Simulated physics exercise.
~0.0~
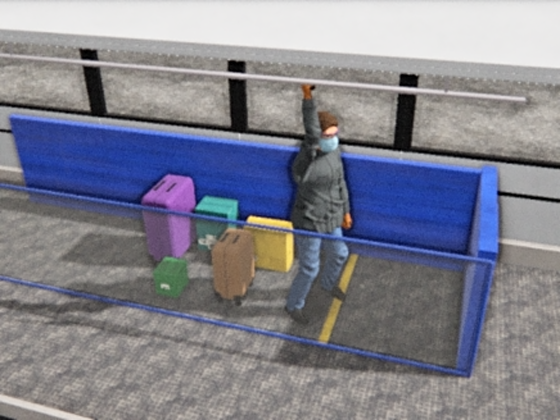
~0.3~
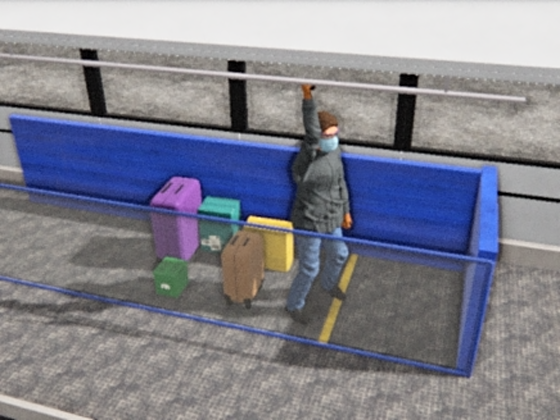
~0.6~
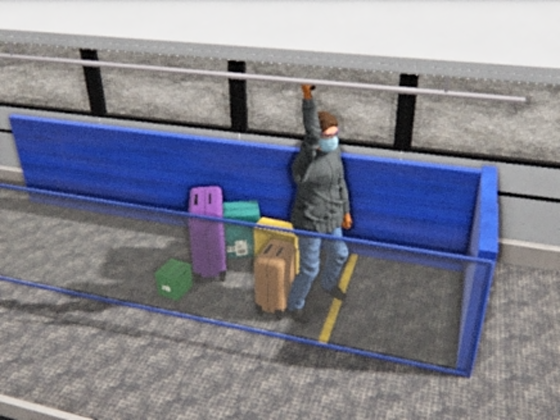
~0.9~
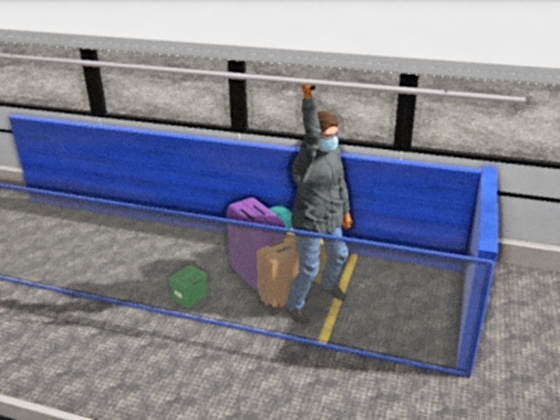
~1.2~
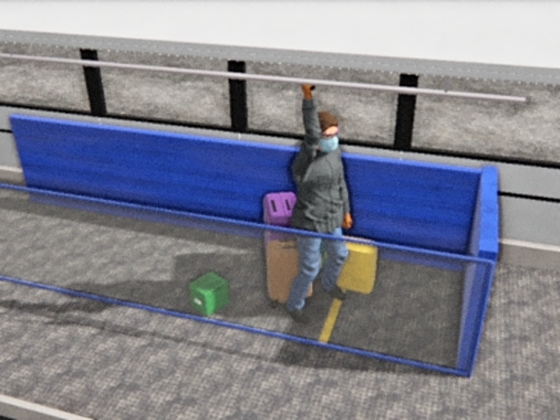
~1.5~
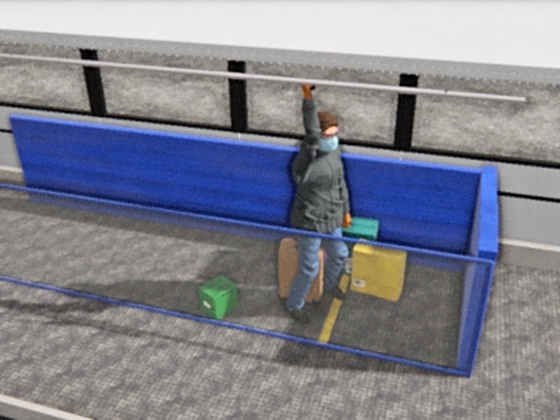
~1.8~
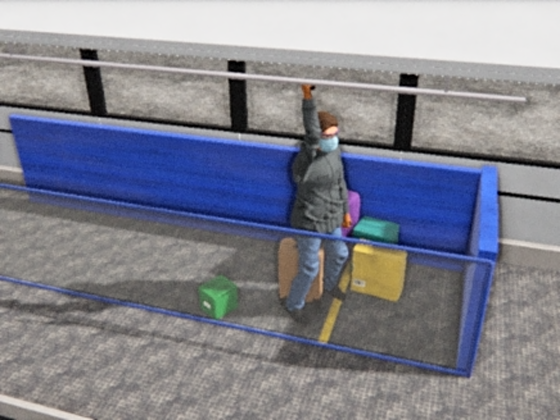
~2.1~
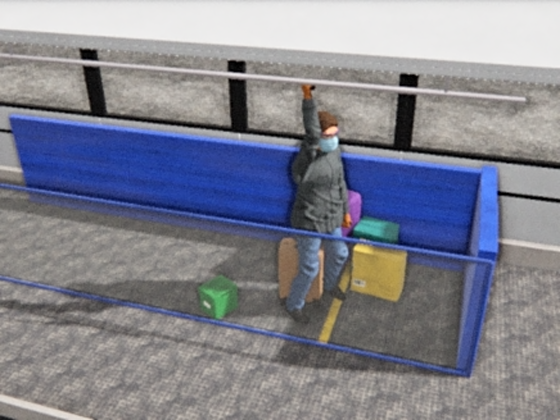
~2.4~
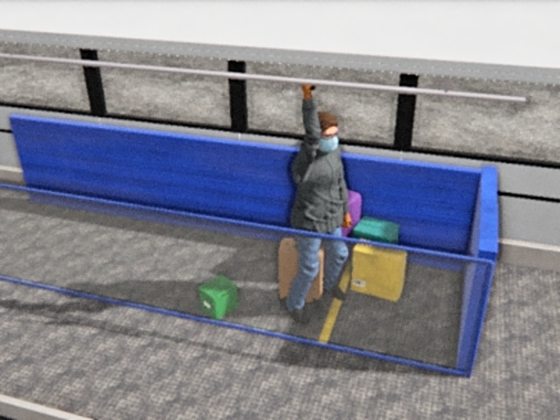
A masked passenger stood holding the rail while the luggage around them slid right, the purple case passing behind them. The yellow and teal pieces crossed the yellow line, while the purple and brown cases and green tub came to rest short of it.
